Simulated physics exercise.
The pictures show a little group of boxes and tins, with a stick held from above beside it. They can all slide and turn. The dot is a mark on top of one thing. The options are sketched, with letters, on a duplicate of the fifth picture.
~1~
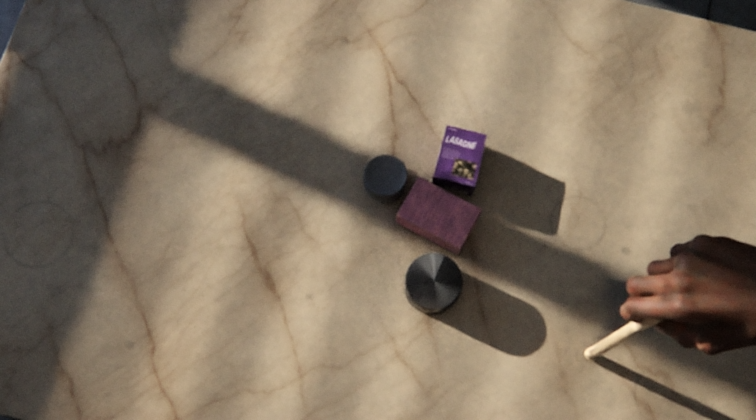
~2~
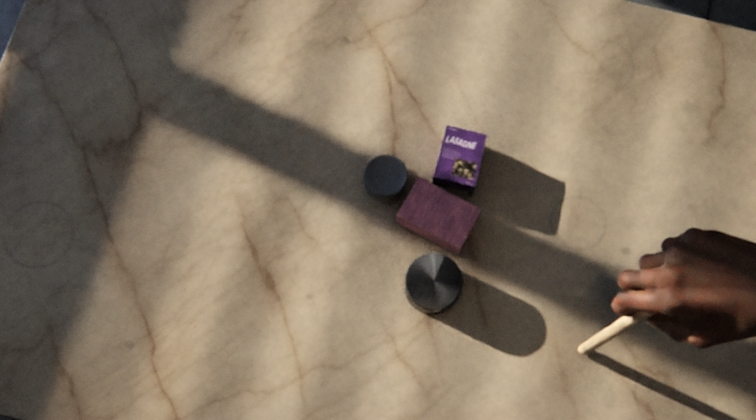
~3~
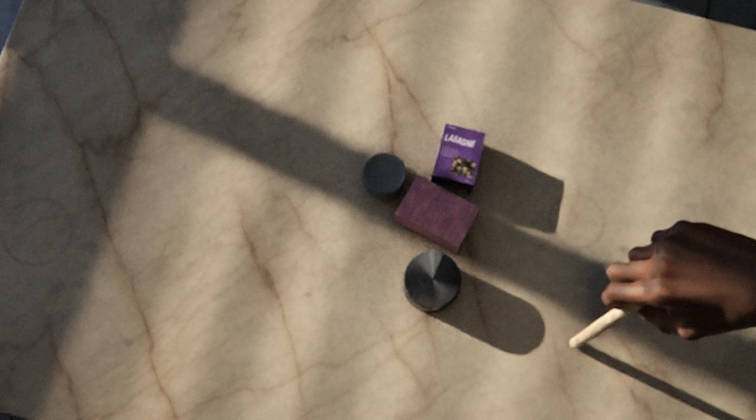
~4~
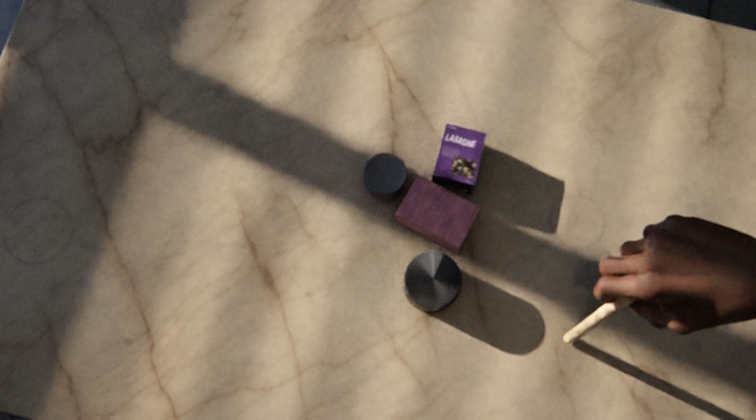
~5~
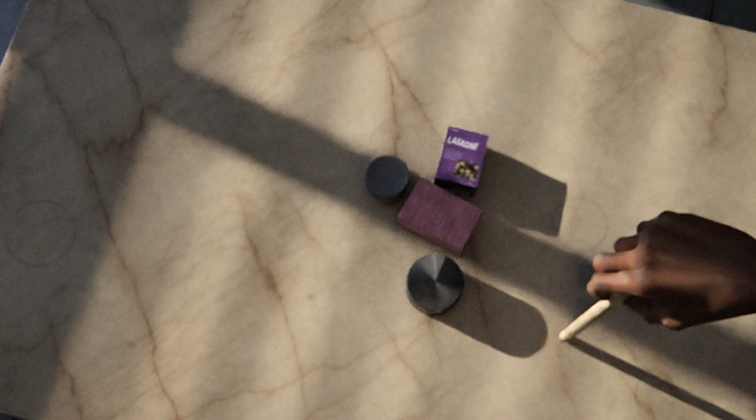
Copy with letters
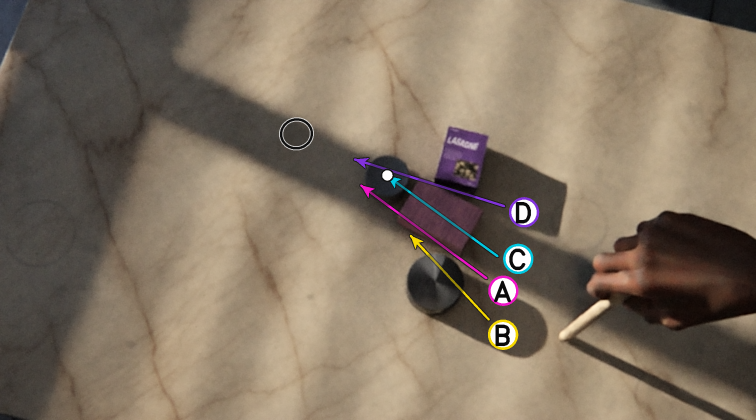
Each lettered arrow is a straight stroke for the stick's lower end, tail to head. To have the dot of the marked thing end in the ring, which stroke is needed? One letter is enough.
Push along C.
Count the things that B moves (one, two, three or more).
One.
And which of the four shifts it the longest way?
That is C.
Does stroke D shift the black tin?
On that stroke, no.
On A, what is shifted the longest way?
The pink block goes farthest.
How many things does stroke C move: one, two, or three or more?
In all, two.
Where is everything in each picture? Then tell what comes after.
The first frame shows purple packet (459, 160); pink block (439, 216); grey tub (385, 179).
The second frame shows grey tub (385, 180); black tin (433, 284).
The third frame shows purple packet (458, 159); pink block (438, 214).
The fourth frame shows grey tub (385, 178); black tin (432, 282).
The fifth frame shows purple packet (461, 161); pink block (440, 216); grey tub (387, 180).
On the marked copy, A from (486, 278) to (361, 186); B from (489, 319) to (411, 236); C from (497, 256) to (388, 176); D from (504, 206) to (355, 159); the ring at (296, 134); the white dot at (387, 175).
Following C. Soon after the start, foot of the stick (457, 228); grey tub (374, 173); pink block (422, 204).
Later, foot of the stick (418, 199); grey tub (331, 151); pink block (380, 181).
In the end, foot of the stick (388, 176); grey tub (296, 139); pink block (348, 163); the dot on the grey tub is in the ring.
As for the rest, A leaves the dotted thing at (345, 133); B leaves the dotted thing at (387, 180); D leaves the dotted thing at (365, 185).
